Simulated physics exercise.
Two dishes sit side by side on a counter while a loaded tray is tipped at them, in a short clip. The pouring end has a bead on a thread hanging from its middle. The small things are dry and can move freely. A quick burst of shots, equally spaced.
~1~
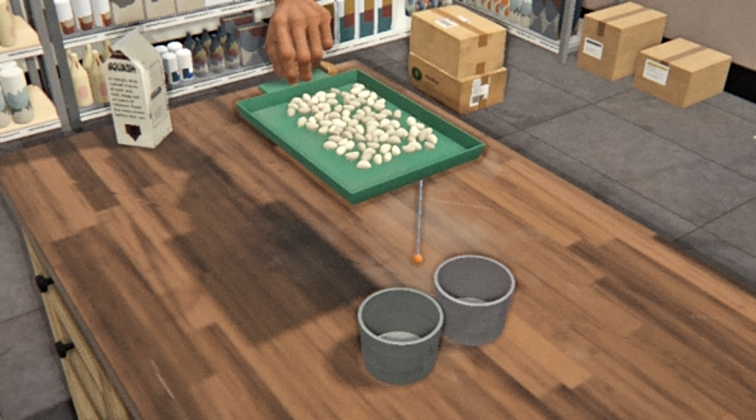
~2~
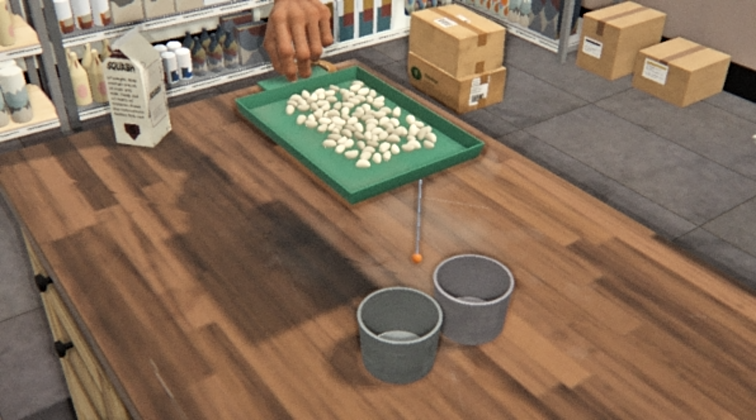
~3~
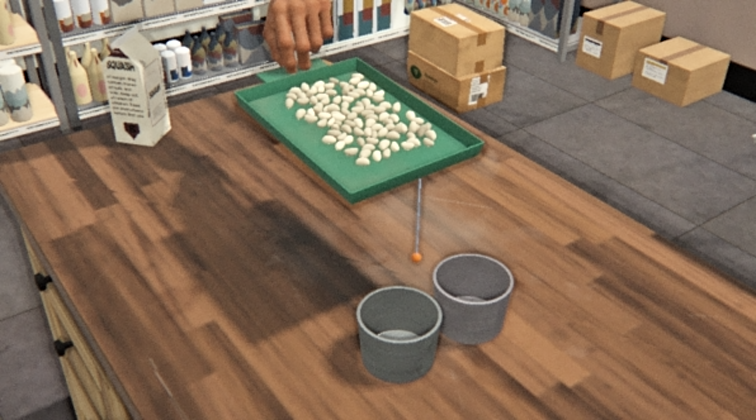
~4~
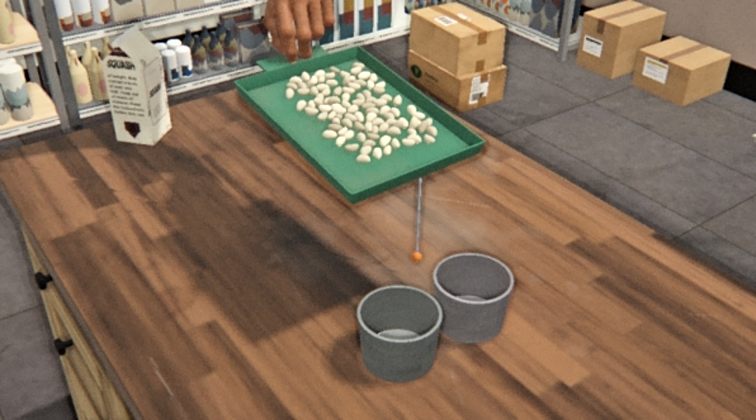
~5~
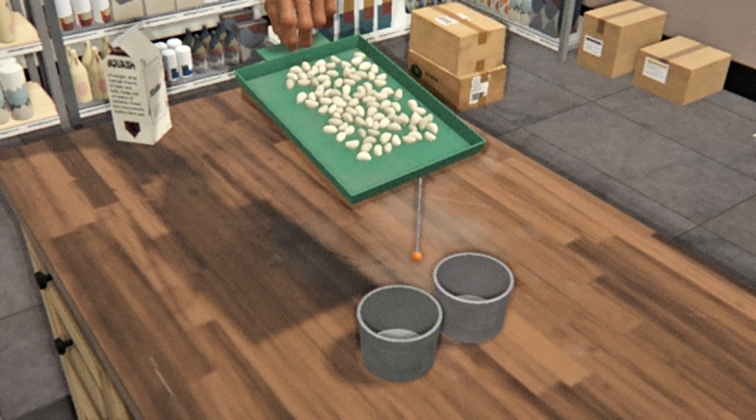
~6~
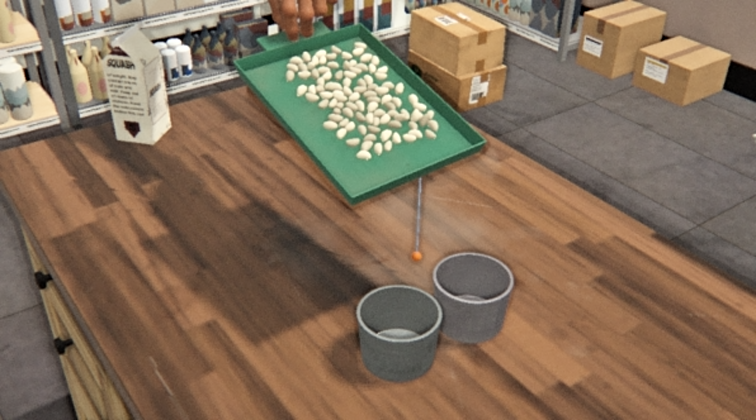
A green tray of white beans, gripped by a hand at its far edge, tilts gradually as that edge rises, its near end staying above two gray dishes on a wooden counter while the beans remain on it.
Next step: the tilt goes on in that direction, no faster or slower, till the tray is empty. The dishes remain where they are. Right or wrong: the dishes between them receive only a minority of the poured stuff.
Wrong, they get over half.
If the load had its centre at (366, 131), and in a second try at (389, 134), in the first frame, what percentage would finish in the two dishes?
Around 70 then around 70 per cent.
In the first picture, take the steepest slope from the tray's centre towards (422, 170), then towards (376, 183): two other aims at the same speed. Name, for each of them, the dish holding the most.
Place one gives the rightmost dish, place two gives the leftmost dish.
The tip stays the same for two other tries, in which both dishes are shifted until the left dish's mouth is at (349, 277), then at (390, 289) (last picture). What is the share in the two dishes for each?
First placement: Some 0 %; second placement: Some 30 %.
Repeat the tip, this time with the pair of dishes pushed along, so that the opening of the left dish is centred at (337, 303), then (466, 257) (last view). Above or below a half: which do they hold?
First place: Short of half; second place: Short of half.
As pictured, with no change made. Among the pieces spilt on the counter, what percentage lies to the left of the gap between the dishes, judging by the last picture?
About 50 percent.
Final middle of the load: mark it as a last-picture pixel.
Last view, resting centre - approx. (408, 348).
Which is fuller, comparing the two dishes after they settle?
That's going to be the left-positioned one.
Just after the last frame, tray tipped steeply; almost all on the tray; just a few in the air.
A moment on, tray tipped right over; the larger part on the tray; about a tenth in the left dish; just a few outside both; just a few in the air.
Further on, tray tipped past a quarter turn; roughly half in the left dish; roughly a quarter in the right dish; roughly a quarter outside both.
When it is over, tray tipped past a quarter turn; roughly half in the left dish; roughly a quarter in the right dish; roughly a quarter outside both.
